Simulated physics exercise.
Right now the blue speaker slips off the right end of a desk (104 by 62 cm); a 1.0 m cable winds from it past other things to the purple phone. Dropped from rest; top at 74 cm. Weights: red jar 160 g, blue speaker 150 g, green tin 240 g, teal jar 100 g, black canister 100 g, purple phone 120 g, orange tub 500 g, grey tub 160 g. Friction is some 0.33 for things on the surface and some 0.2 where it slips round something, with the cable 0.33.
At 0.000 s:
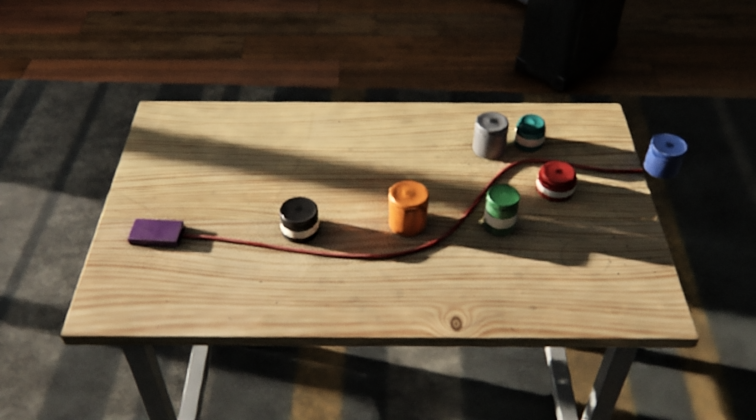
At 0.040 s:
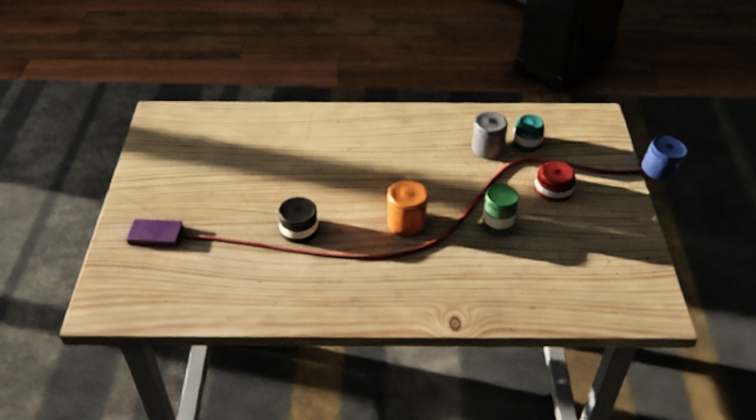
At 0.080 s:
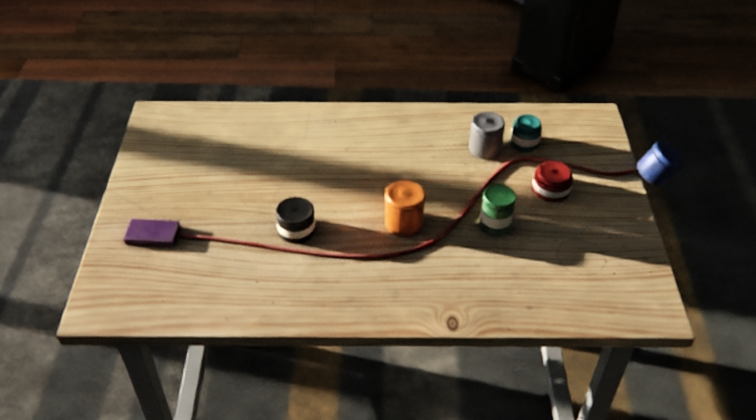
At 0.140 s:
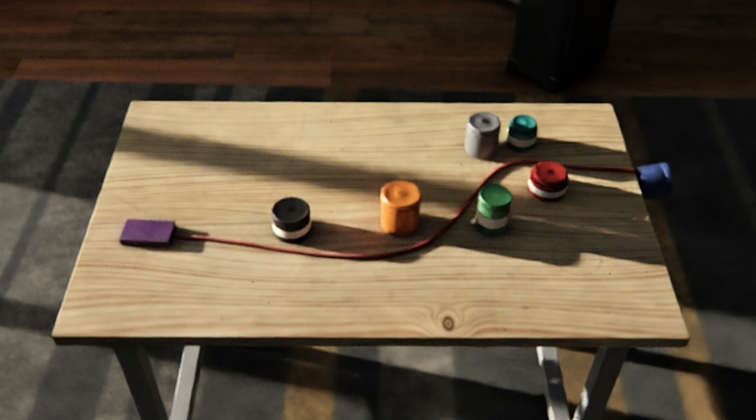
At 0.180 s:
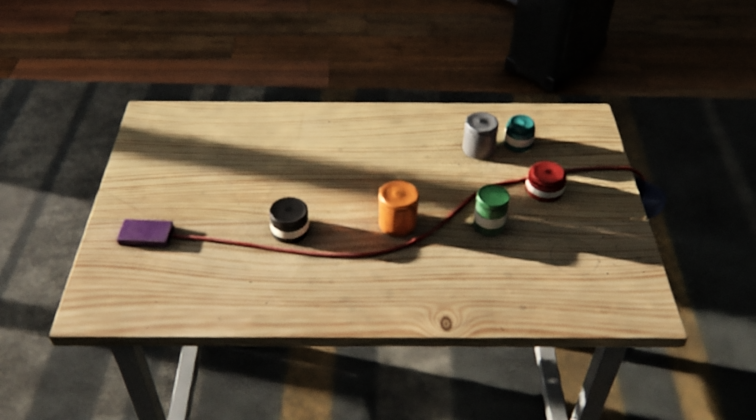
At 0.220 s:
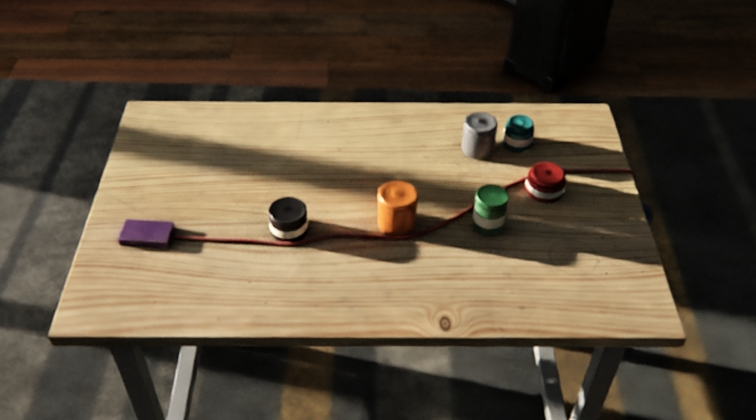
A blue cylinder drops past the table's right edge, and the red cable pulls straighter.
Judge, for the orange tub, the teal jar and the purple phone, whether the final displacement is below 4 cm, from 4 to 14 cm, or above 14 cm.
Judgement: The orange tub ends below 4 cm, the teal jar ends below 4 cm, the purple phone ends above 14 cm.
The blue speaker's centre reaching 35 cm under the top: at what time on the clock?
Roughly 0.75 s.
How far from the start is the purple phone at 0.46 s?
Purple phone: 15 cm.
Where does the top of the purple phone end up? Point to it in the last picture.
End position in the last picture: Approx. (373, 245).
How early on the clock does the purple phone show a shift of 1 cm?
The purple phone gets there at 0.24 seconds.
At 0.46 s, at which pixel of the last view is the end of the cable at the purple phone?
About (243, 241).
By 0.5 s, the cable's tail end at (243, 241); purple phone 13 cm off its start, blue speaker over the edge, red jar 3 cm off its start.
By 0.7 s, the cable's tail end at (290, 242); purple phone 22 cm off its start, blue speaker over the edge, red jar 3 cm off its start.
By 1.0 s, the cable's tail end at (322, 245); purple phone 27 cm off its start at (294, 242), blue speaker over the edge, black canister 4 cm off its start at (307, 202).
By 1.2 s, the cable's tail end at (376, 240); purple phone 37 cm off its start, blue speaker over the edge, black canister 4 cm off its start.
By 2.4 s, the cable's tail end at (395, 238); purple phone 41 cm off its start at (373, 245), orange tub 0 cm off its start at (400, 192), teal jar 0 cm off its start at (521, 122), blue speaker over the edge.
